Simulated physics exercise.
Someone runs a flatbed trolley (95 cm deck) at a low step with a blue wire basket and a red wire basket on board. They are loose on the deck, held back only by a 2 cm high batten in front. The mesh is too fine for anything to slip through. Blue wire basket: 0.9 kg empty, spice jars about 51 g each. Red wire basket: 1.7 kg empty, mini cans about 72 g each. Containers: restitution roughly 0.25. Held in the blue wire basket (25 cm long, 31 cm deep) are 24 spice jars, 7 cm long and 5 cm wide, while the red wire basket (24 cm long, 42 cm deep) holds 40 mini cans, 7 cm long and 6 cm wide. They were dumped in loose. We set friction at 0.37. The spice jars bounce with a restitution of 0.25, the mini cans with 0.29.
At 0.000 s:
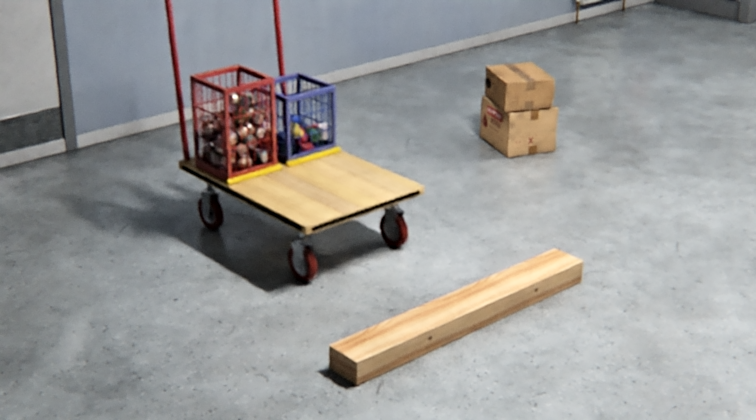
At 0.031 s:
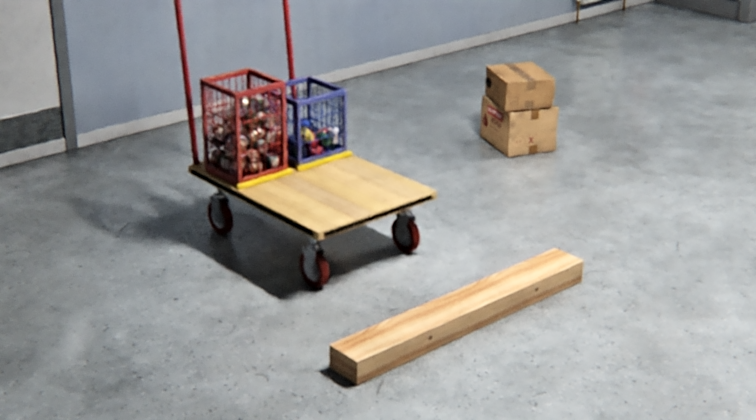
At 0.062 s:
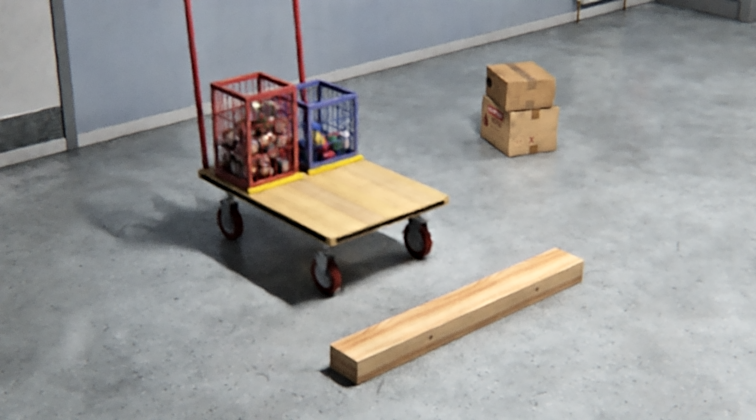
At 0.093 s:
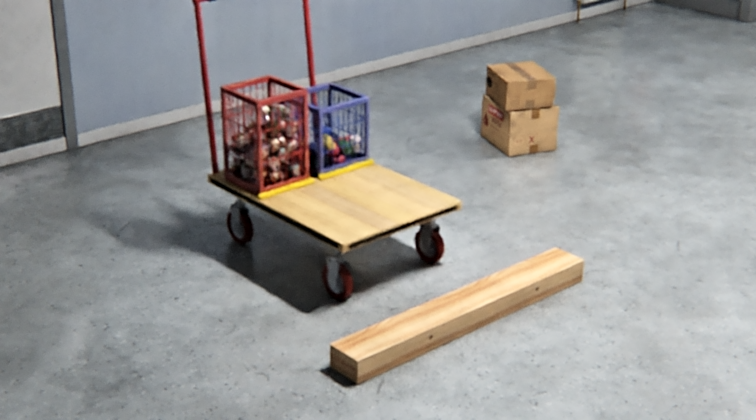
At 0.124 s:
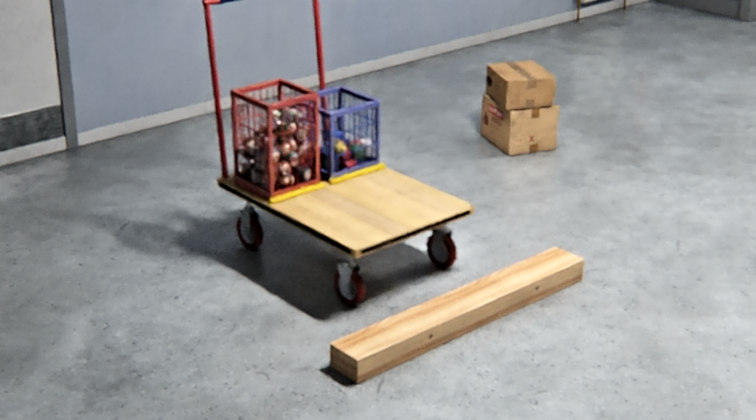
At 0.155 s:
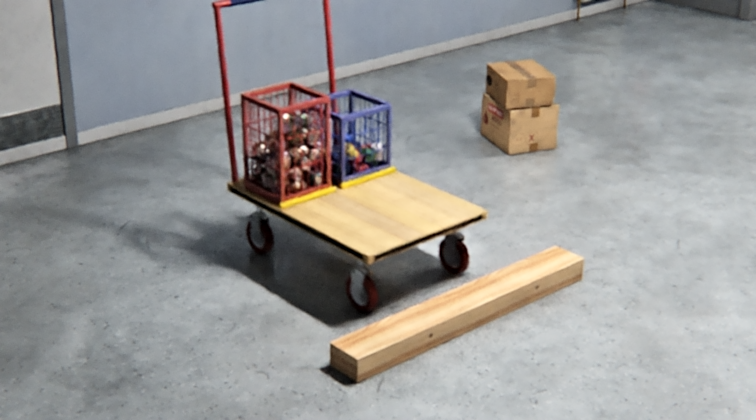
A flatbed trolley carrying a red wire basket and a blue wire basket, both filled with small loose items, rolls slowly across a grey concrete floor. It moves steadily rightward and toward the viewer, narrowing the gap to a wooden beam on the floor, while two stacked cardboard boxes stay still behind.
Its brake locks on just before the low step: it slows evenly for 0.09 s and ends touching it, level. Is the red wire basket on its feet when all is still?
Red wire basket: Down.
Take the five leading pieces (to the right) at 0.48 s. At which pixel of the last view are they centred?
Somewhere near pixel (368, 184) of the last view.
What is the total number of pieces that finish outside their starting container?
It comes to some 12 pieces.
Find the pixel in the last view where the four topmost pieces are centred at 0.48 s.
About (346, 152).
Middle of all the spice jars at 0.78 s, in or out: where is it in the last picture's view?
Somewhere around pixel (373, 171).
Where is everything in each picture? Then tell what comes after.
In the first picture (each is followed by its nearest rim corner in this view), red wire basket, (224, 89); blue wire basket, (286, 97); 55 cm short of the stop; none out.
Red wire basket, (235, 93); blue wire basket, (297, 101); 47 cm short of the stop, in the second picture.
Red wire basket, (246, 97); blue wire basket, (308, 105); 40 cm short of the stop, in the third picture.
Red wire basket, (257, 101); blue wire basket, (319, 109); 32 cm short of the stop, in the fourth picture.
Red wire basket, (268, 105); blue wire basket, (330, 113); 25 cm short of the stop, in the fifth picture.
Red wire basket, (279, 109); blue wire basket, (341, 117); 17 cm short of the stop; none out, in the sixth picture.
After 0.18 s, the jolt starts.
After 0.30 s, the blue wire basket leans 10° with 0 of 24 out and the red wire basket leans 21° with 0 of 40 out.
After 0.48 s, the blue wire basket is upright with 0 of 24 out and the red wire basket leans 68° with 0 of 40 out.
After 0.78 s, the blue wire basket is upright with 0 of 24 out and the red wire basket is down with 8 of 40 out.
When it is over (at 1.44 s), the blue wire basket is upright with 0 of 24 out and the red wire basket is down with 13 of 40 out. Greatest lean of the red wire basket, 94°.
